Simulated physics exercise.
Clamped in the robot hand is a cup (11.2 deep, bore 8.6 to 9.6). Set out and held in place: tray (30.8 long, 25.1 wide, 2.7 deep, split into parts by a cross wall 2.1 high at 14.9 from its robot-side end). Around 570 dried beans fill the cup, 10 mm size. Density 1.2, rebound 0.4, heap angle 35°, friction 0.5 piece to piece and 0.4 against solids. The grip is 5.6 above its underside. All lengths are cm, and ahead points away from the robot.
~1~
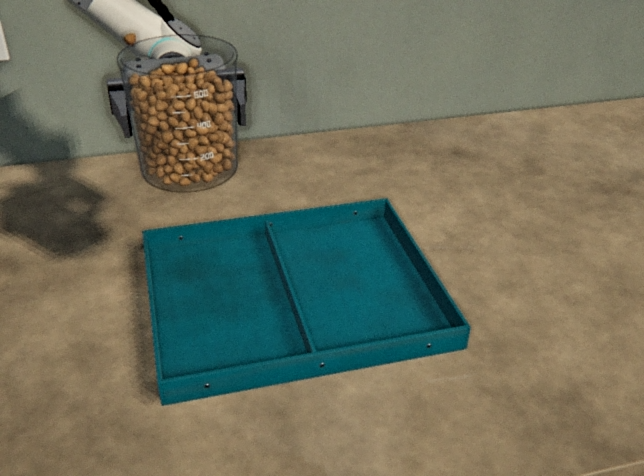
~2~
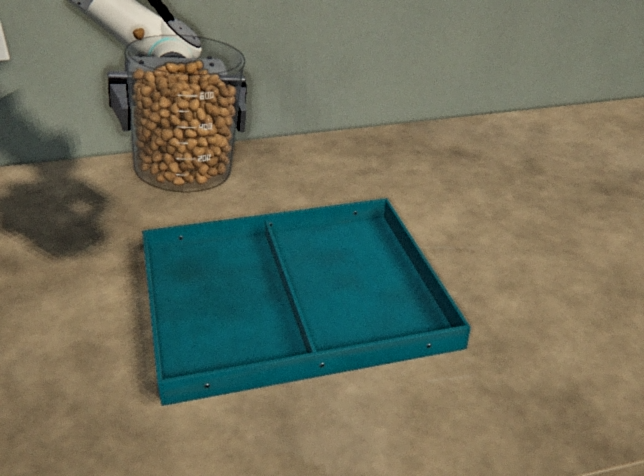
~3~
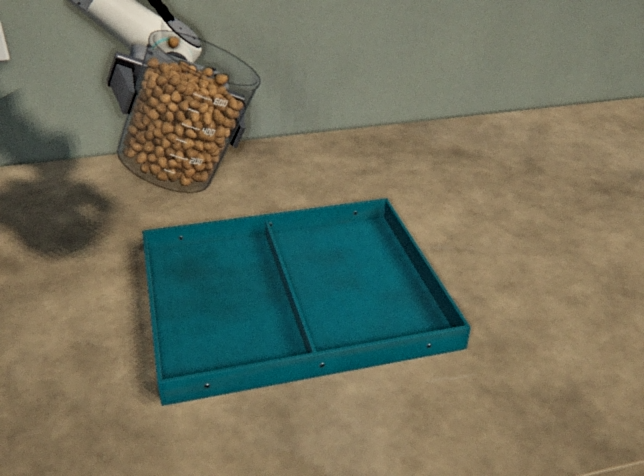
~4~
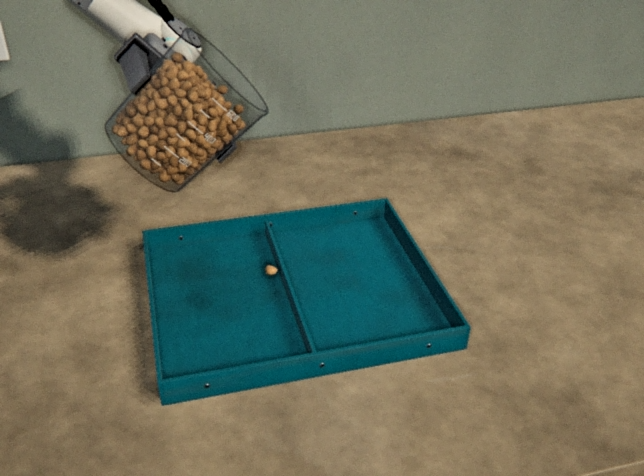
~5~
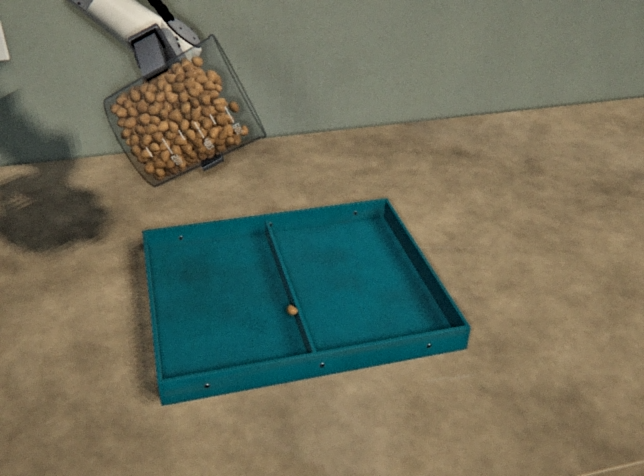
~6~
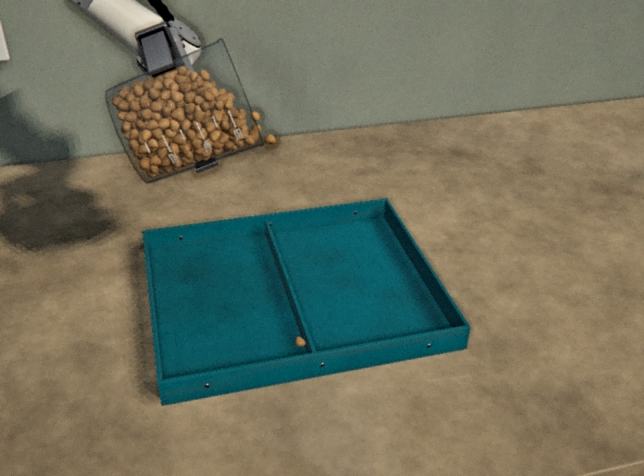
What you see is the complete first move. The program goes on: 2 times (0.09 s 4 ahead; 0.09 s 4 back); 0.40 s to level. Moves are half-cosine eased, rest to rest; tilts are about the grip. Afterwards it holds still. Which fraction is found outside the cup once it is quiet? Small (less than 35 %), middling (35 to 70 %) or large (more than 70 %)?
Outside the cup the share is middling, 35 to 70 %.
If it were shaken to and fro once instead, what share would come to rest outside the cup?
Then about 40 per cent.
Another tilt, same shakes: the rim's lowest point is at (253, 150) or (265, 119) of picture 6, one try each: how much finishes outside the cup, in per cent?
Some 80 and 30 per cent.
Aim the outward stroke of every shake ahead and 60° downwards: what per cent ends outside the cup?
About 15 per cent.
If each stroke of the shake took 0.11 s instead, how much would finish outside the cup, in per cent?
Then about 45 per cent.
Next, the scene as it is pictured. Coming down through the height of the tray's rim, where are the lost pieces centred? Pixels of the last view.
Near (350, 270).
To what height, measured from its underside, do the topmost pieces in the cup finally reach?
Some 8.0 cm.
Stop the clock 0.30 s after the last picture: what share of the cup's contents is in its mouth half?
Roughly 65 per cent.
Then, 0.30 s after the last picture, tilted 73° forward, highest piece 26 above the table; 377 in the cup, 66 in the far-side part, 3 in the robot-side part, 1 on the table or floor, 127 in flight or on a rim.
Then, 0.61 s after the last picture, tilted 23° forward, highest piece 28 above the table; 273 in the far-side part, 263 in the cup, 23 in the robot-side part, 10 on the table or floor, 5 in flight or on a rim.
Then, 0.96 s after the last picture, level, highest piece 26 above the table; 277 in the far-side part, 263 in the cup, 24 in the robot-side part, 10 on the table or floor.
Then, 2.01 s after the last picture, level, highest piece 26 above the table; 277 in the far-side part, 263 in the cup, 24 in the robot-side part, 10 on the table or floor.
Final count, 277 in the far-side part, 263 in the cup, 24 in the robot-side part, 10 on the table or floor. That is 54 % outside the cup.
